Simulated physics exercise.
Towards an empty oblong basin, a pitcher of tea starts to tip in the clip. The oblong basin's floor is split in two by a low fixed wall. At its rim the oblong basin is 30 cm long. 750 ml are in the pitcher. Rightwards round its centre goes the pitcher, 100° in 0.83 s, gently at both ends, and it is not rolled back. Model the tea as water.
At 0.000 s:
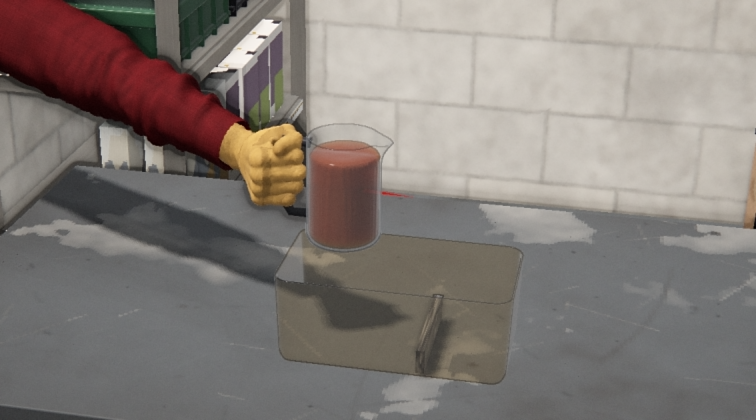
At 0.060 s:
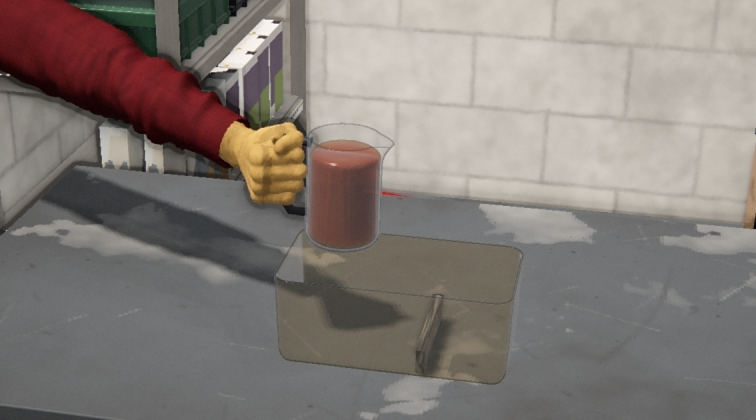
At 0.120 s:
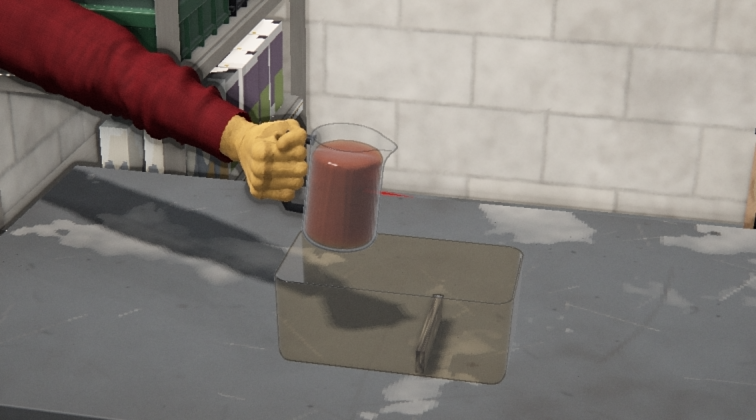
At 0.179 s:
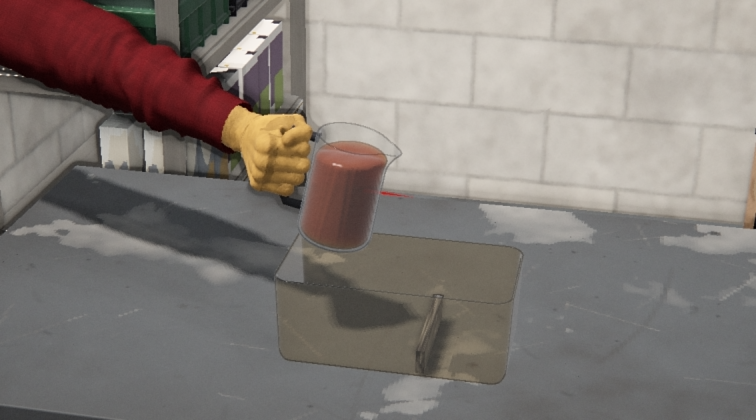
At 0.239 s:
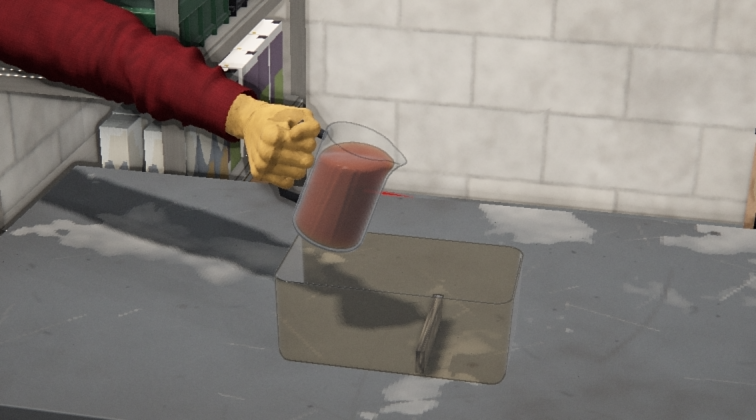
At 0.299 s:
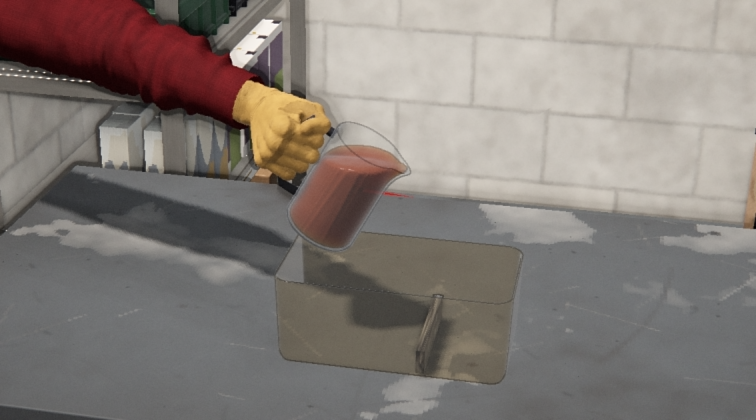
A yellow-gloved hand in a red sleeve held a clear pitcher of reddish tea above an empty oblong basin on a gray table, then slowly tilted it to the right, the tea still inside.
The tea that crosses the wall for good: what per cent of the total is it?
It is about 75 per cent of the total.
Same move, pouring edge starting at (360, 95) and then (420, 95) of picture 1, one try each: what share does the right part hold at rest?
55 and 45 %.
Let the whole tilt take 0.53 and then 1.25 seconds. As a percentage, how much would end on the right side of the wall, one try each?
Try 1: 75 %; try 2: 75 %.
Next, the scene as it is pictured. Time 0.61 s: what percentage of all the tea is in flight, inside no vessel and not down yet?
Roughly 14 %.
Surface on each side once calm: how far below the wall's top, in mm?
Looks like roughly 28 mm on the left and roughly 0 mm on the right.
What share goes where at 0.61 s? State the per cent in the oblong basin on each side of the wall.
Near 0 on the left, 10 on the right.
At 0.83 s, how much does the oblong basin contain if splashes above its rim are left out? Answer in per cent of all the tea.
My estimate is about 54 percent.
By 0.61 s the tilt is 83° and 76 per cent is still to pour, 0 is left of the wall and 11 right of it.
By 0.83 s the tilt is 100° and 33 per cent is still to pour, 4 is left of the wall and 49 right of it.
By 1.07 s the tilt is 100° and 10 per cent is still to pour, 8 is left of the wall and 77 right of it.
By 1.33 s the tilt is 100° and 2 per cent is still to pour, 14 is left of the wall and 81 right of it.
At rest 24 per cent lies left of the wall, 75 right of it and 1 outside.
